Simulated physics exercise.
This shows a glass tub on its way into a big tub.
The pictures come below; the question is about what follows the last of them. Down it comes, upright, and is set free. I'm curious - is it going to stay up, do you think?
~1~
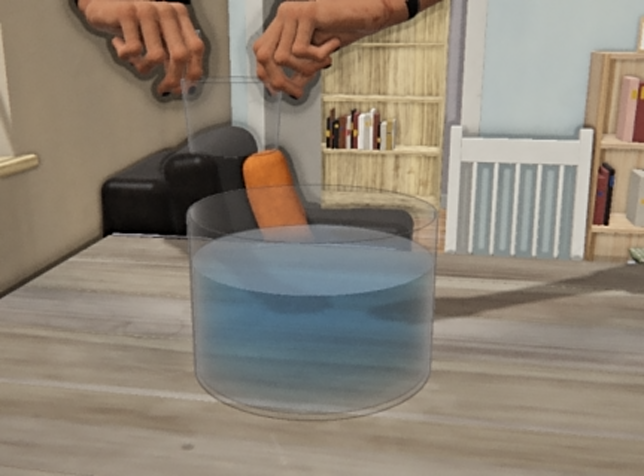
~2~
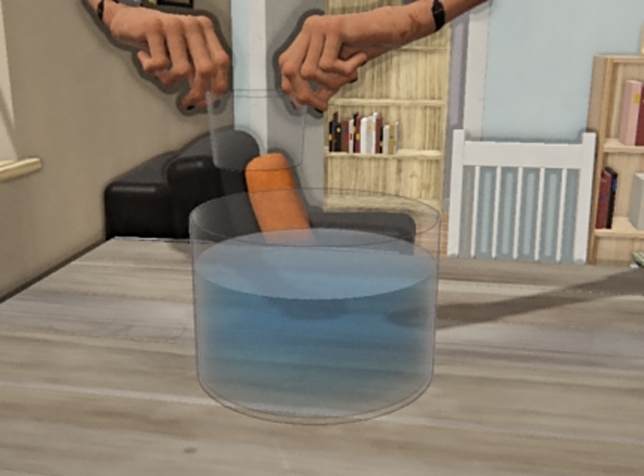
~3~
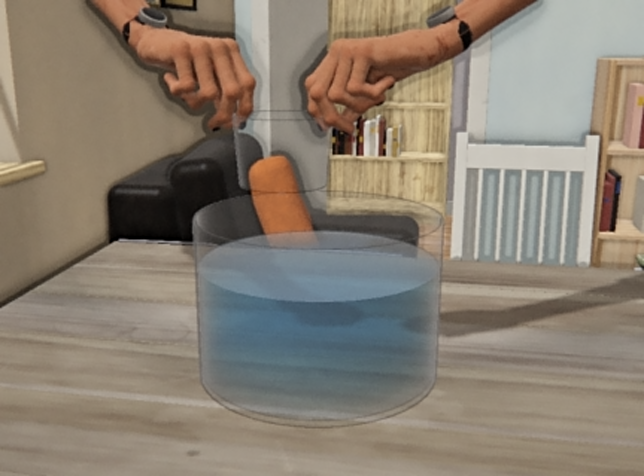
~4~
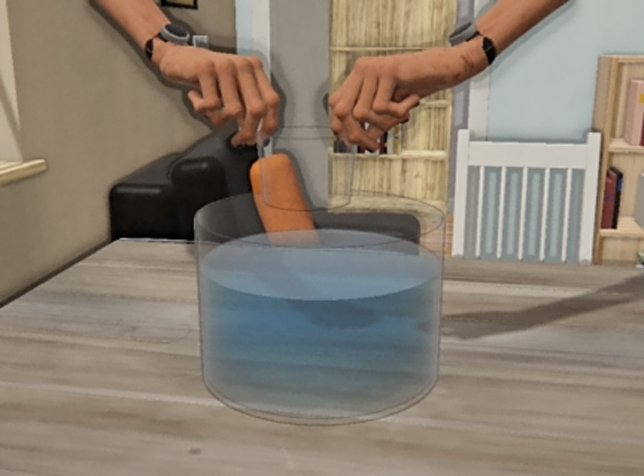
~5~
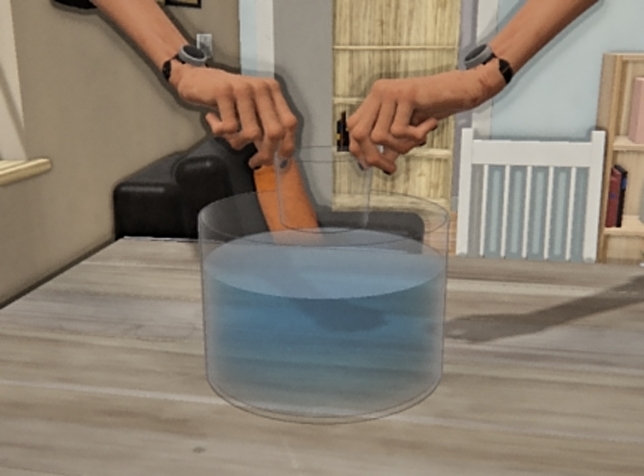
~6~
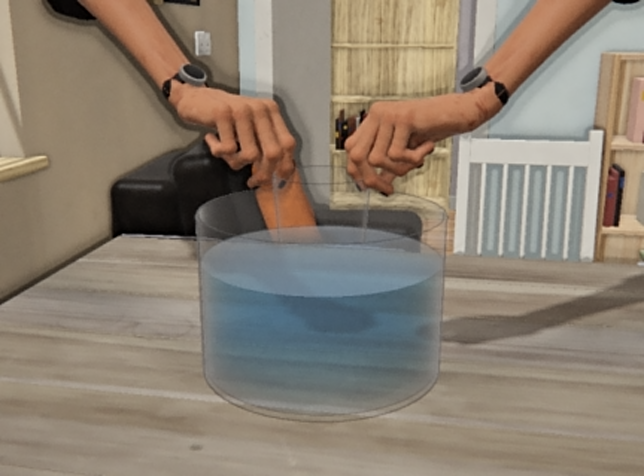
Yes, it should stay afloat.
A moment on, the tub dips into the water.
Further on, it bobs and steadies.
When it is over, the tub floats with about half of its side showing.
